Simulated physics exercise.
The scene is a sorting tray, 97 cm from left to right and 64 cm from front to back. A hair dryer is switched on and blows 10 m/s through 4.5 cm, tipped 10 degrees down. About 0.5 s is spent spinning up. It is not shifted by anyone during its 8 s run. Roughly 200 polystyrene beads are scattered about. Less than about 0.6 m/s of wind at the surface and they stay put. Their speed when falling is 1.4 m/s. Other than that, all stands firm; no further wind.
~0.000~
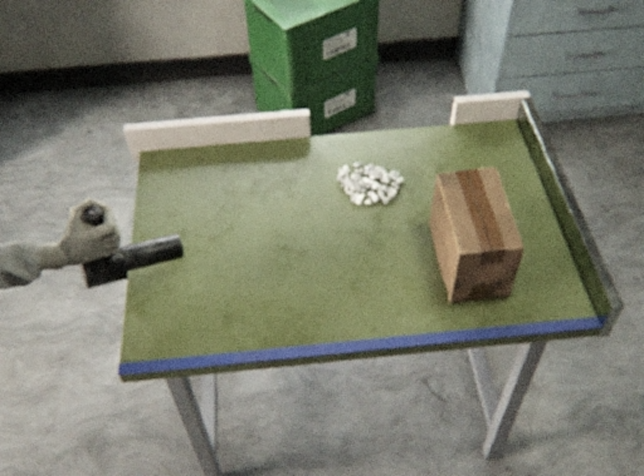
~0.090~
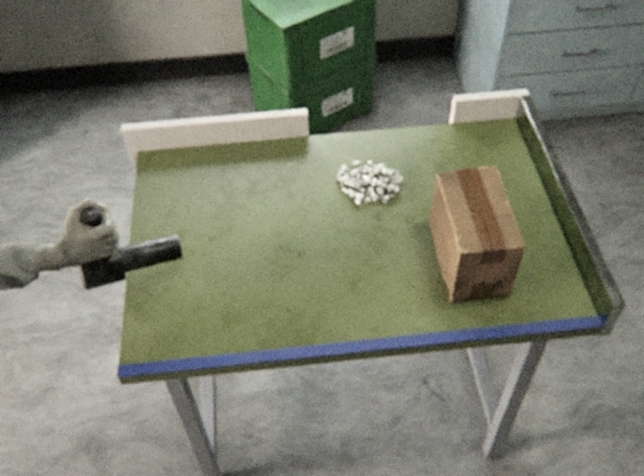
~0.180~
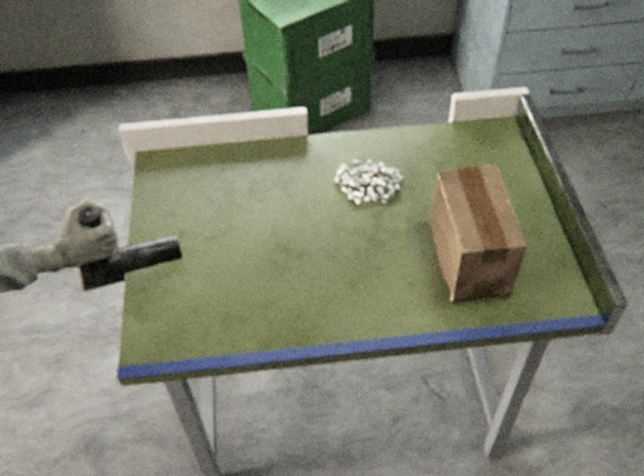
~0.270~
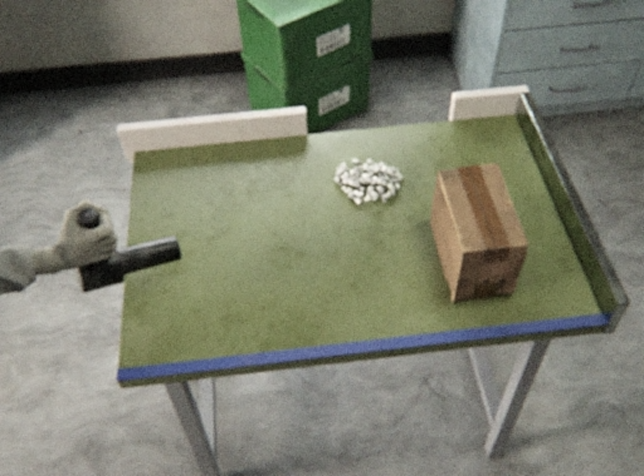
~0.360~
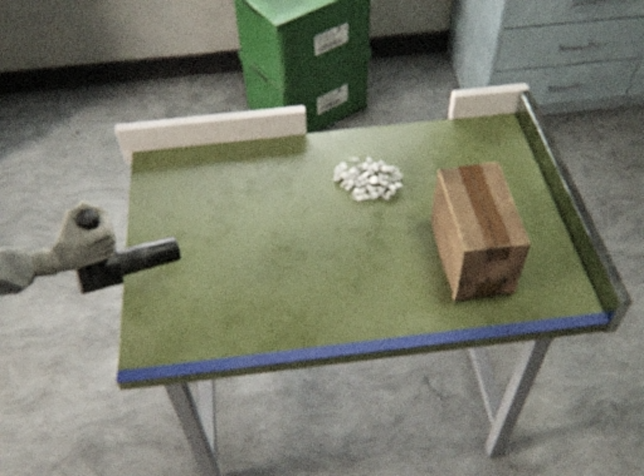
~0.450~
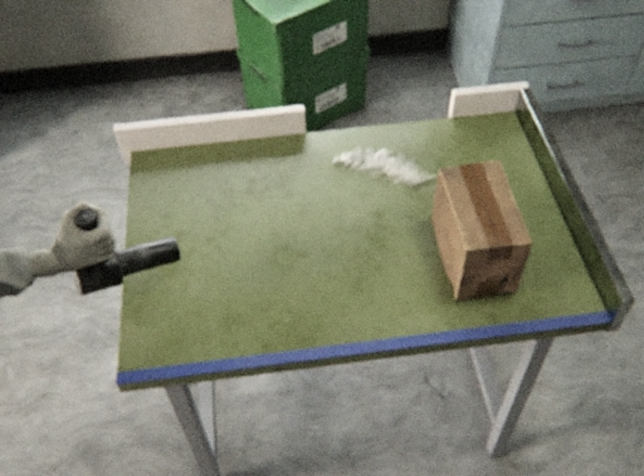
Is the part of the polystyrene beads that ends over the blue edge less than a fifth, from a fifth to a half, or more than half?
I'd expect the part finishing over the blue edge to be a very small share.
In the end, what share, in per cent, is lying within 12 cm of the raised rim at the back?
Share: Approx. 40 %.
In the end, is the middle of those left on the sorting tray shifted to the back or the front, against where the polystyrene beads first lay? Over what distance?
Rearward, some 20 cm.
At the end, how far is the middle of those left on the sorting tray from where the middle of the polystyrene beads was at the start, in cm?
About 45 centimetres.
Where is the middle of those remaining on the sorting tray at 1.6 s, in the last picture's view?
Near (508, 105).
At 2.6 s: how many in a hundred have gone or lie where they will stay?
Roughly 70 per cent of them.
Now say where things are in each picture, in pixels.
The middle of the polystyrene beads is near (372, 183), none has stirred yet and the mouth of the hair dryer is at (180, 246), in the first picture.
The middle of the polystyrene beads is near (371, 182), none has stirred yet and the blue edge is centred on (364, 351), in the second picture.
The middle of the polystyrene beads is near (371, 182), none has stirred yet and the top of a box is at (480, 206), in the third picture.
The middle of the polystyrene beads is near (371, 181) and none has stirred yet, in the fourth picture.
The middle of the polystyrene beads is near (371, 180) and about 1 % have left their places, in the fifth picture.
The middle of the polystyrene beads is near (385, 163), the farthest in sight from the hair dryer is at (431, 177) and about 90 % have left their places, in the sixth picture.
After 1.6 s the count stands so, 0 % are over the blue edge; the middle of those still in play is near (508, 105).
After 2.6 s the count stands so, 0 % are over the blue edge; the middle of those still in play is near (514, 108).
After 4.4 s the count stands so, 0 % are over the blue edge; the middle of those still in play is near (515, 106).
After 8.0 s, at the end, 0 % are over the blue edge; the middle of those still in play is near (516, 105).
